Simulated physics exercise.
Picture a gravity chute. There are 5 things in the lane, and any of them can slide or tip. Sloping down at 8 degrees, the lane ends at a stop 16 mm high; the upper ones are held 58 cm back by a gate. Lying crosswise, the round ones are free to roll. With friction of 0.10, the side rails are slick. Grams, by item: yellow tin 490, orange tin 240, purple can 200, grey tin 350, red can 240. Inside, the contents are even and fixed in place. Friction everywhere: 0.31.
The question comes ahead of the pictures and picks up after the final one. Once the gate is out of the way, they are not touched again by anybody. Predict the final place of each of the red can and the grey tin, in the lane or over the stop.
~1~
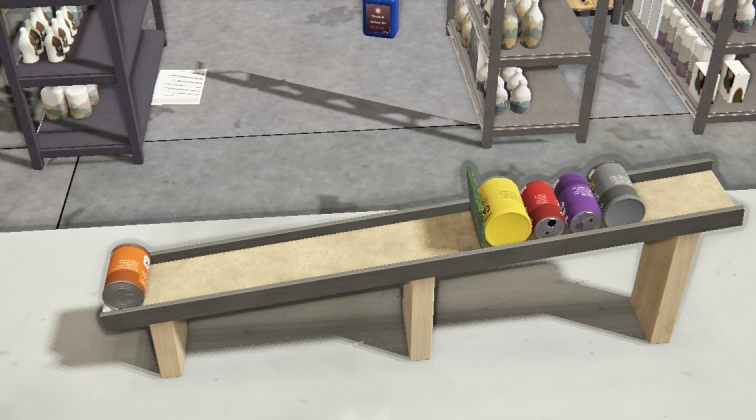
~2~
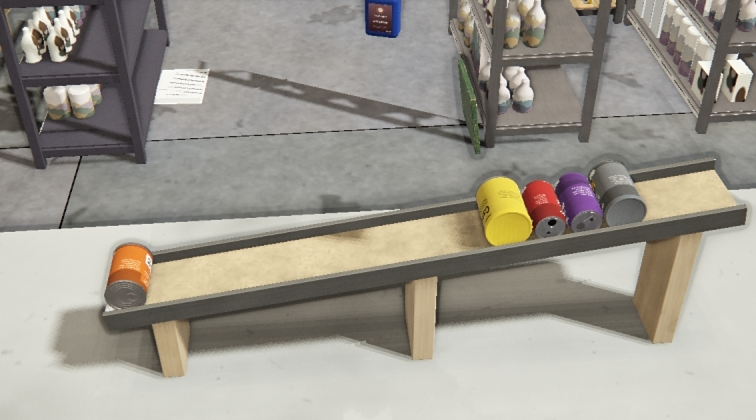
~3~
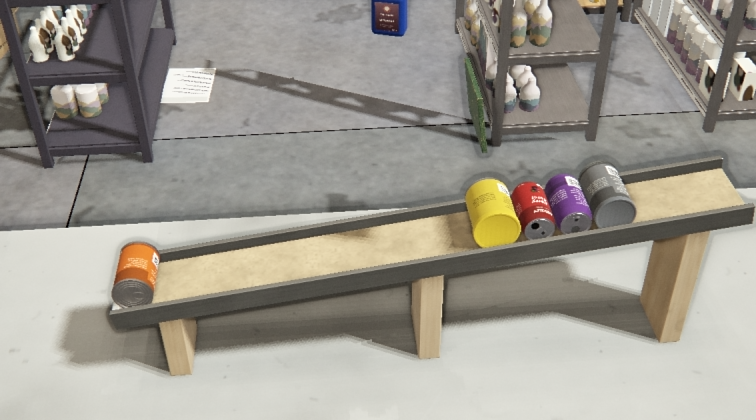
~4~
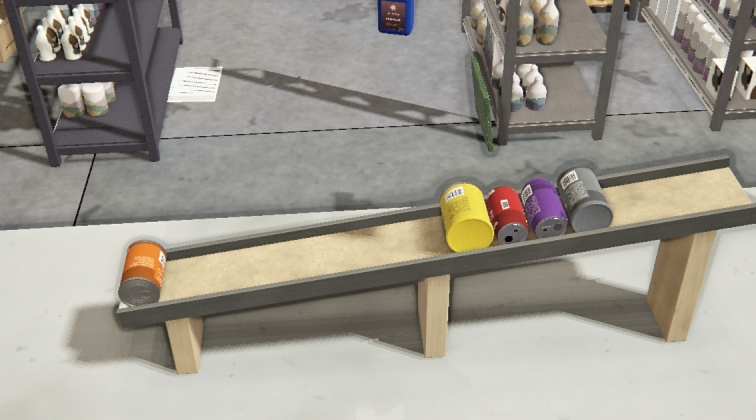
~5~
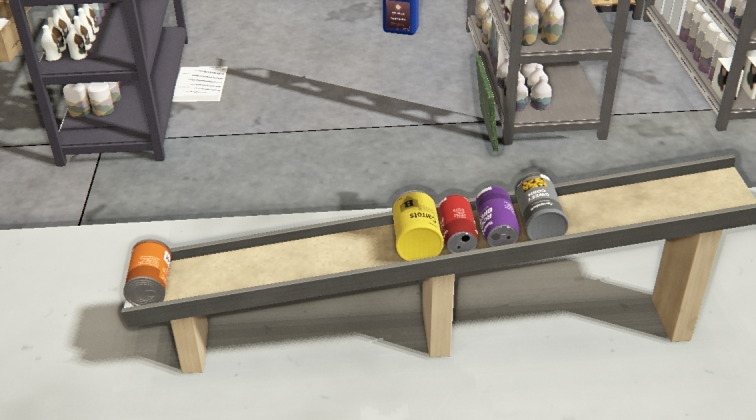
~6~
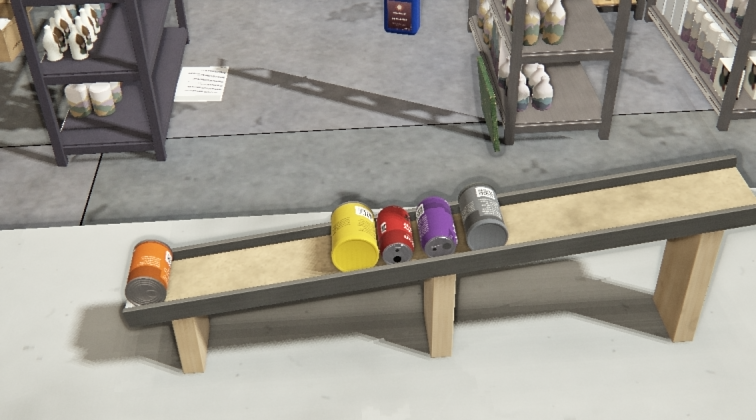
Outcome: Looks like the red can is kept in the lane; looks like the grey tin is kept in the lane.
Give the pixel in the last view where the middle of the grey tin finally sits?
You'll find it at about (257, 255).
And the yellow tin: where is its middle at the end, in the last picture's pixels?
Its middle settles close to pixel (146, 269).
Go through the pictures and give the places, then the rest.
The first frame shows gate shut; red can (542, 209); grey tin (615, 195).
The second frame shows leader 65 cm from the stop; purple can (578, 203); yellow tin (503, 211).
The third frame shows leader 62 cm from the stop; yellow tin (492, 213); orange tin (136, 275).
The fourth frame shows leader 56 cm from the stop; yellow tin (466, 217); orange tin (143, 274).
The fifth frame shows leader 47 cm from the stop; yellow tin (417, 226); purple can (497, 217).
The sixth frame shows leader 35 cm from the stop; red can (395, 235); grey tin (482, 218).
Then, 0.20 s later than the last frame, leader 20 cm from the stop; grey tin near (399, 231); red can near (307, 249).
Then, 0.40 s later than the last frame, leader 6 cm from the stop; grey tin near (298, 248); red can near (227, 263).
When it is over, over the stop, orange tin; the other 4 in the lane. In the last view, red can near (187, 269), grey tin near (257, 255).
